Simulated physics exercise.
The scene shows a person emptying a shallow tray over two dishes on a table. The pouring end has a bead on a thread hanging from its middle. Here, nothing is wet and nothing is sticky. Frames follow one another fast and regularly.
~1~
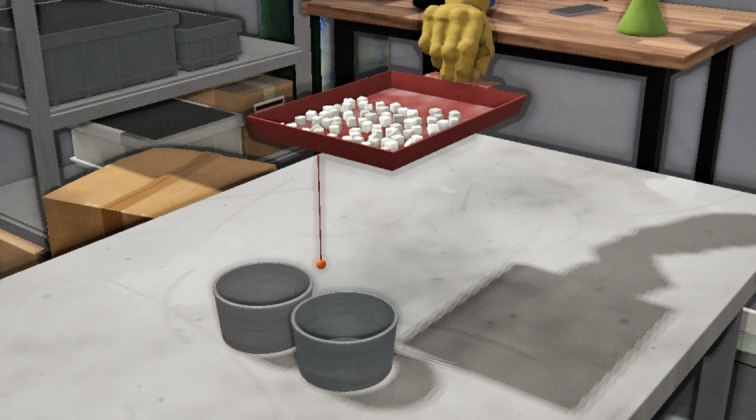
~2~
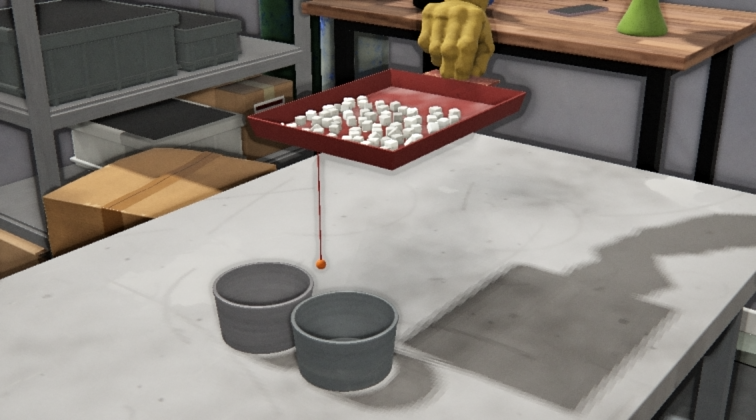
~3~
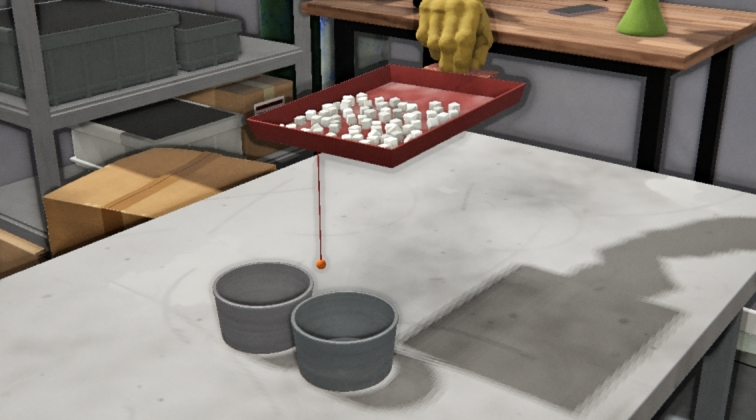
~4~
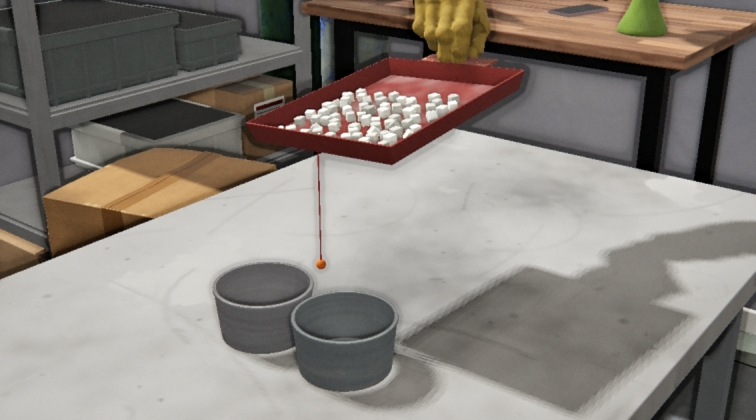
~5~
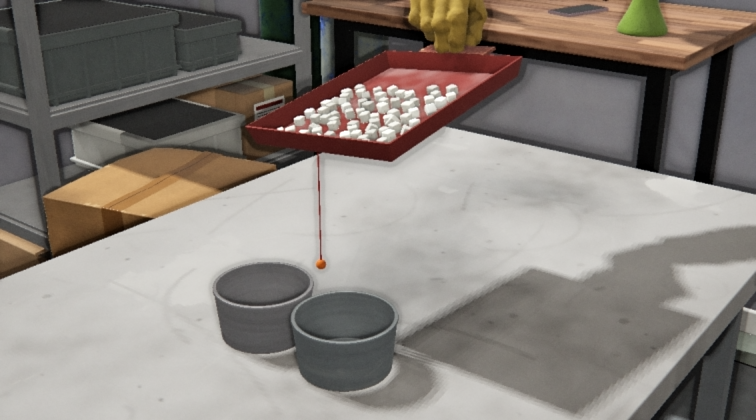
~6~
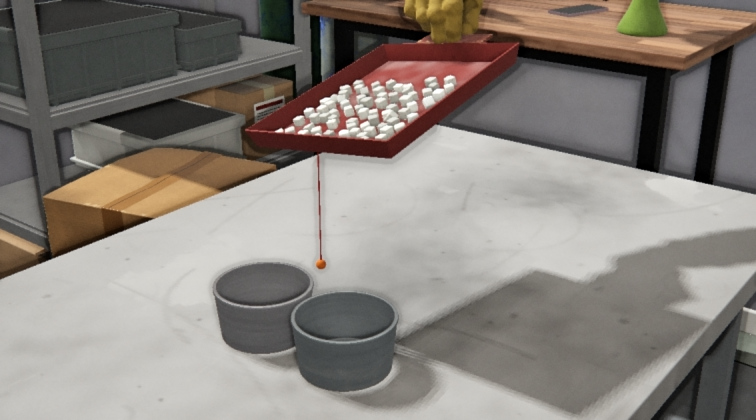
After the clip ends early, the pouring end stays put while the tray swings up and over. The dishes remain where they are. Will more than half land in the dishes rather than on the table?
Most likely the dishes will collect not even half of it.
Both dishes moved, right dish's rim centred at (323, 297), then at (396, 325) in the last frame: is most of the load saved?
A majority, then a minority.
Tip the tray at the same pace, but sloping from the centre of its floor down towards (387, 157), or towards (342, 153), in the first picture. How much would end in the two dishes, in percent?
The first try would leave around 60 per cent there, the second around 70 per cent.
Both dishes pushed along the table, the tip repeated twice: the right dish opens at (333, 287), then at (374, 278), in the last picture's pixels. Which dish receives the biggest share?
Well, the left-side one at the first spot and the left-side one at the second.
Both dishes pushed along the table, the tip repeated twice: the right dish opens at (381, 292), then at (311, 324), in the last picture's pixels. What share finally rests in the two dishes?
In the first position around 40 percent, in the second around 30 percent.
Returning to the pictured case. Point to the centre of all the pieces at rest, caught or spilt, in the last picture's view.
Last view, centre at rest - approx. (244, 304).
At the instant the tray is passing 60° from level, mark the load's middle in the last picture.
The middle of the load sits near (304, 124).
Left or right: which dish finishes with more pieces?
More winds up in the leftward dish.
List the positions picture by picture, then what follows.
In the first picture, corners of the pouring end at (255, 116) and (393, 149), level; middle of the load at (368, 127), sugar cubes; left dish at (230, 322); right dish at (311, 357); bead on its thread at (321, 264).
In the second picture, corners of the pouring end at (255, 116) and (392, 149), level; middle of the load at (368, 126).
In the third picture, corners of the pouring end at (254, 118) and (391, 147), tipped barely, lowest at the left corner; middle of the load at (367, 124).
In the fourth picture, corners of the pouring end at (254, 122) and (390, 144), tipped a little, lowest at the left corner; middle of the load at (367, 120).
In the fifth picture, corners of the pouring end at (253, 125) and (388, 141), tipped a little, lowest at the left corner; middle of the load at (366, 117).
In the sixth picture, corners of the pouring end at (253, 128) and (386, 138), tipped a little, lowest at the left corner; middle of the load at (365, 114), a small part on the move; left dish at (230, 322); right dish at (311, 357).
Soon after the last picture, tray tipped steeply; all on the tray.
A little later, tray tipped past a quarter turn; nearly all on the tray; a stray few outside both; a stray few in the air.
Later still, tray tipped past a quarter turn; about a third in the left dish; about two thirds outside both.
At rest, tray tipped past a quarter turn; none in the right dish; about a third in the left dish; about two thirds outside both.
